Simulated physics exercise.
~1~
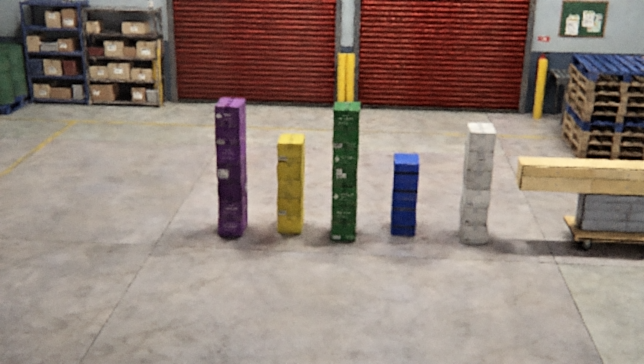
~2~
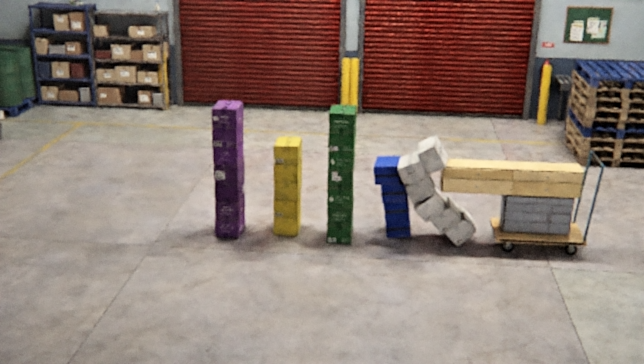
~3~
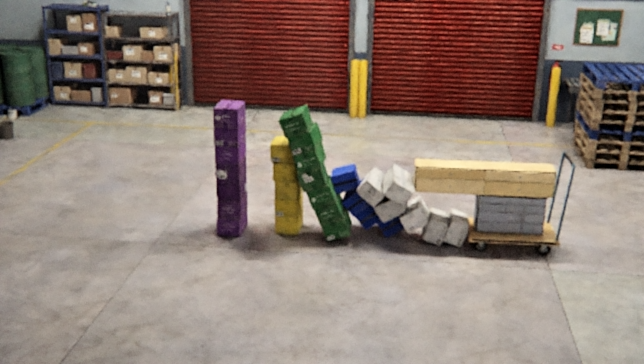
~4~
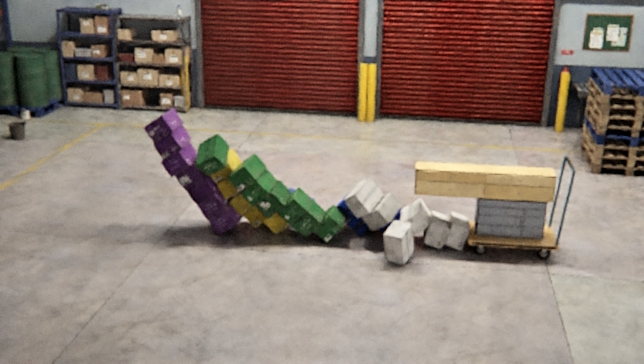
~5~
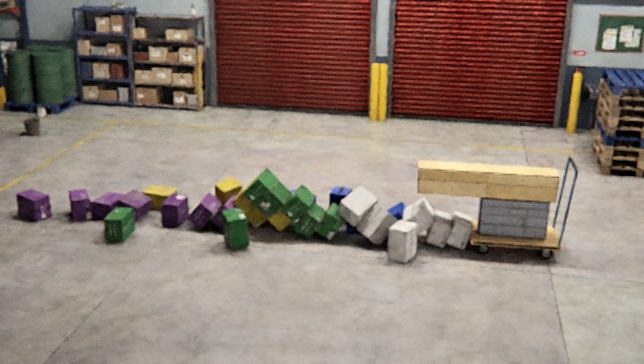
A row of coloured box stacks toppled one after another when a loaded trolley rolled in from the right and its jutting load hit the white stack, knocking over blue, green, yellow and finally purple, leaving boxes strewn leftward across the warehouse floor.
